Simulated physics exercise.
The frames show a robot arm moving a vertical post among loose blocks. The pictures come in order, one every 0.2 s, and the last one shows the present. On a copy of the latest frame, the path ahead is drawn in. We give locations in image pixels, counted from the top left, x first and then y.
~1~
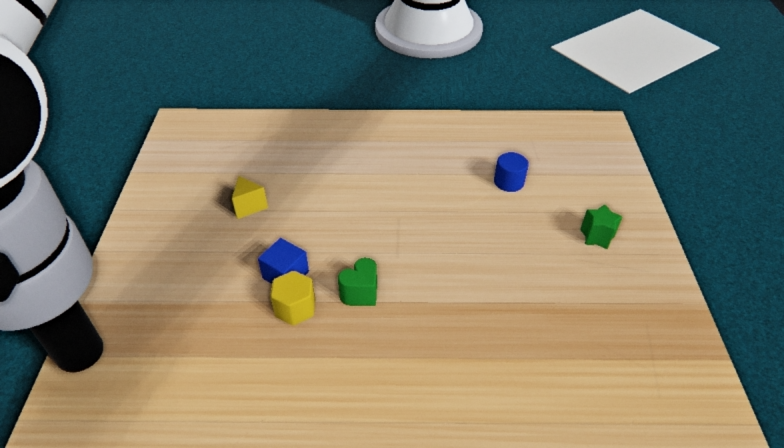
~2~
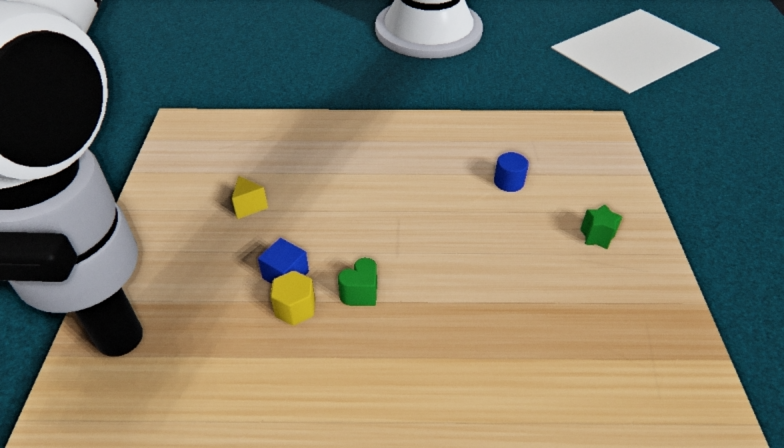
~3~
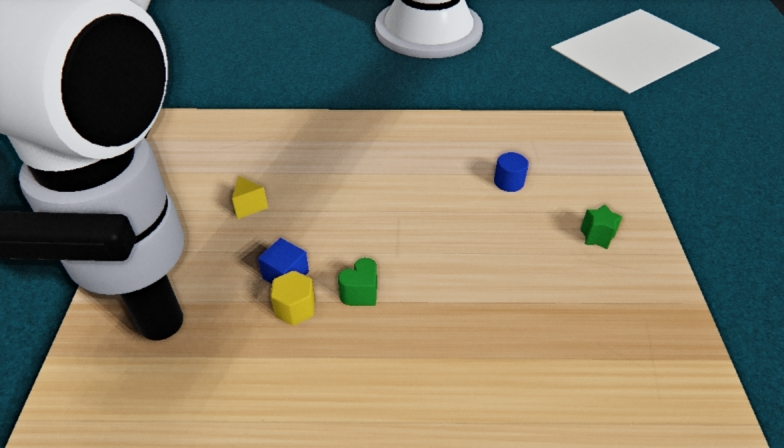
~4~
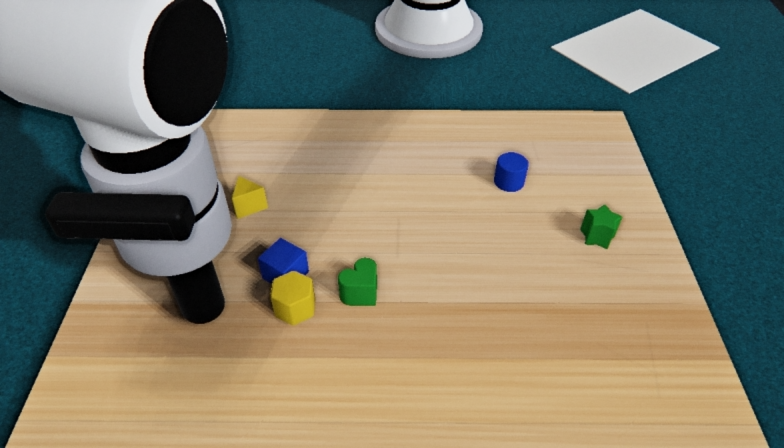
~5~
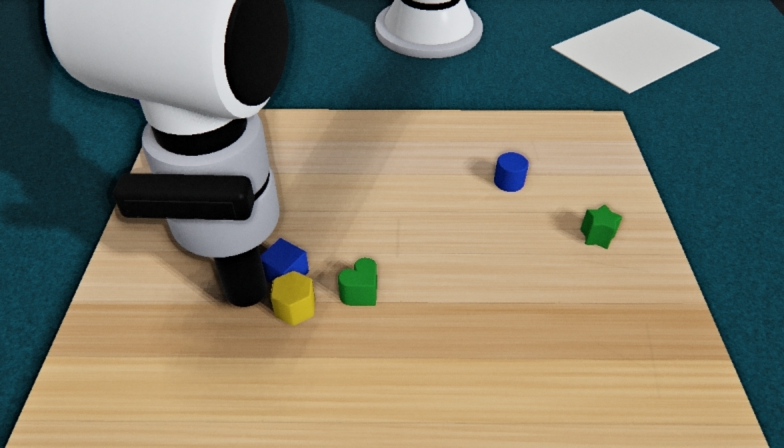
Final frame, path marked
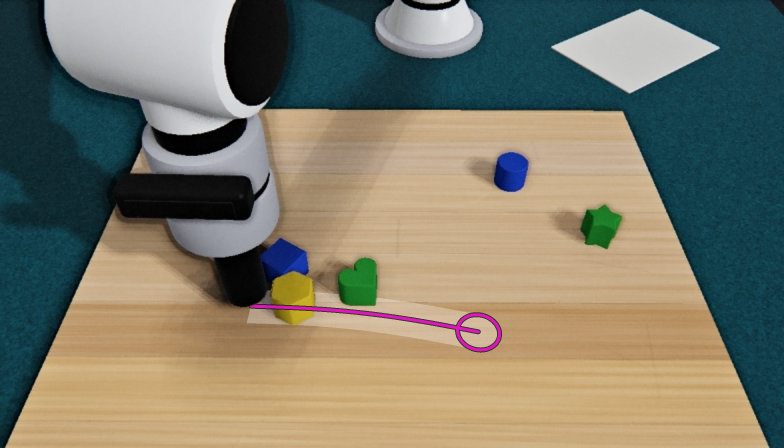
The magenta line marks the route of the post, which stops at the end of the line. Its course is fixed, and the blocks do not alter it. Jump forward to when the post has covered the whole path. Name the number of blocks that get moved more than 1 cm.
2 blocks.
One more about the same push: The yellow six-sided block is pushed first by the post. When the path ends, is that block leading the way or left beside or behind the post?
Most likely the yellow six-sided block stays ahead.
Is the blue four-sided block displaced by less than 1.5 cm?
It seems so.
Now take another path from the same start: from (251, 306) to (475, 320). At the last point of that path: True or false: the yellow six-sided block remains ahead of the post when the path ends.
Verdict: True.
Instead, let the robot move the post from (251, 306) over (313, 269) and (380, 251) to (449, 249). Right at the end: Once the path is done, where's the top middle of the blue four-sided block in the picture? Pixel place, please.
The middle of the upper face of the blue four-sided block will lie at about (334, 212) in the picture.
The line goes from (251, 306) over (326, 310) and (402, 318) to (479, 332).
On the path given first. One third of the way, post at (325, 296); yellow six-sided block at (365, 296), turned 20° clockwise; green heart block at (387, 269), turned 75° anticlockwise.
Two thirds of the way, post at (403, 304); yellow six-sided block at (444, 303); green heart block at (417, 266).
At the end, post at (481, 318); blue four-sided block unmoved; yellow six-sided block at (525, 312); green heart block at (420, 266), turned 190° anticlockwise.
